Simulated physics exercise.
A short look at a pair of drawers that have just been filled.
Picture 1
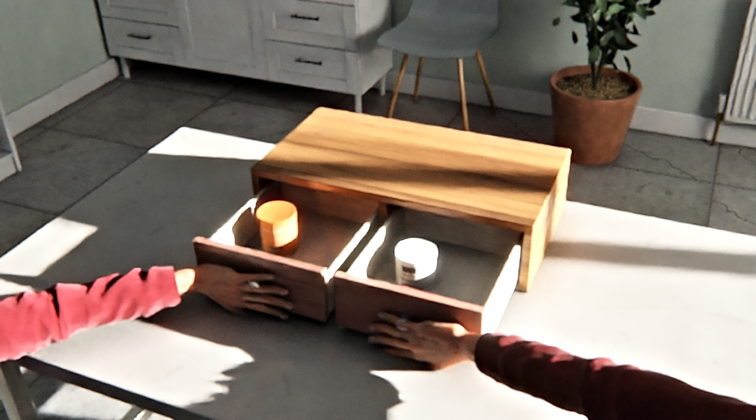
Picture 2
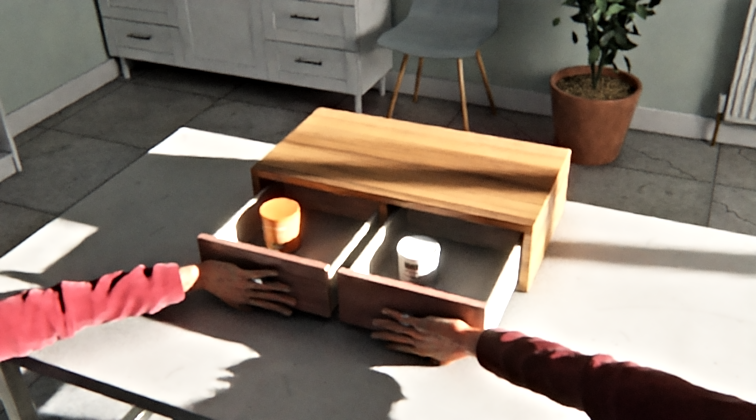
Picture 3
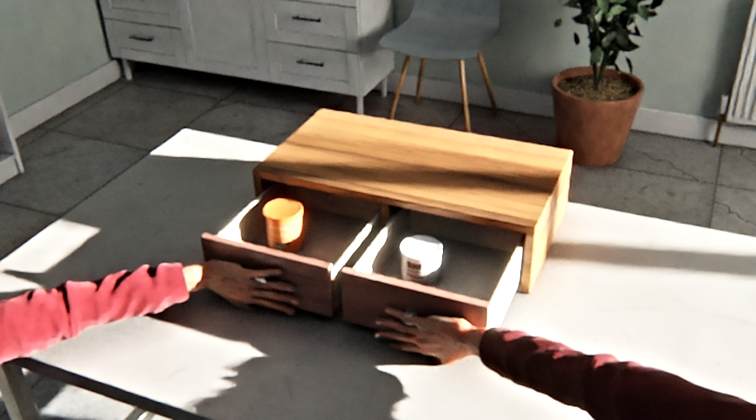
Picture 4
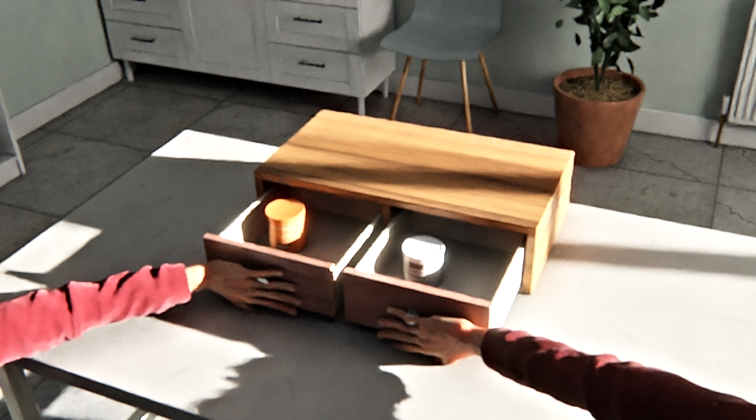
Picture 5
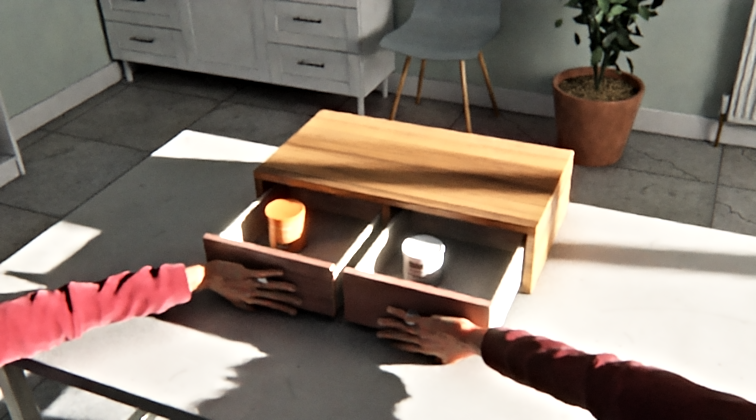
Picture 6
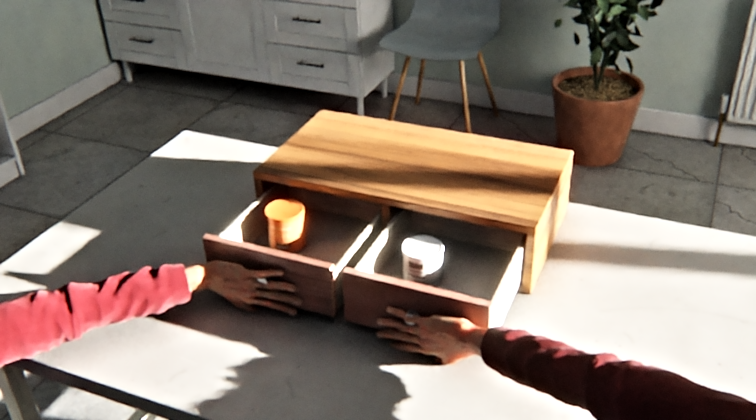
On a sunlit table, two hands nudge the open drawers slightly inward, then rest.
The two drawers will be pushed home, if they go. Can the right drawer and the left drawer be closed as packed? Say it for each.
In the end the right drawer goes all the way in, the left drawer goes all the way in.
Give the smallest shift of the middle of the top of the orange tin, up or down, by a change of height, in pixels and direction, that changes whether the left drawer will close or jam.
Roughly 20 pixels up.
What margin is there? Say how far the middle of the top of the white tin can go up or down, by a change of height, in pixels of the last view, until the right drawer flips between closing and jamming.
A shift of 32 pixels, going up.
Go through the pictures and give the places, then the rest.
The first frame shows right drawer (435, 271) wide open; left drawer (297, 238) wide open; white tin (416, 266).
The second frame shows left drawer (300, 235) wide open; orange tin (281, 227).
The third frame shows right drawer (441, 267) wide open.
The fourth frame shows left drawer (305, 235) wide open.
The fifth frame shows right drawer (442, 267) wide open; chest (415, 192).
The sixth frame shows right drawer (442, 267) wide open; left drawer (305, 235) wide open; white tin (423, 262).
Then, 0.38 s after the last picture, right drawer starting in; left drawer starting in.
Then, 0.62 s after the last picture, right drawer about half in; left drawer about half in.
Then, 0.82 s after the last picture, right drawer nearly in; left drawer nearly in.
At rest, the right drawer closes; the left drawer closes.
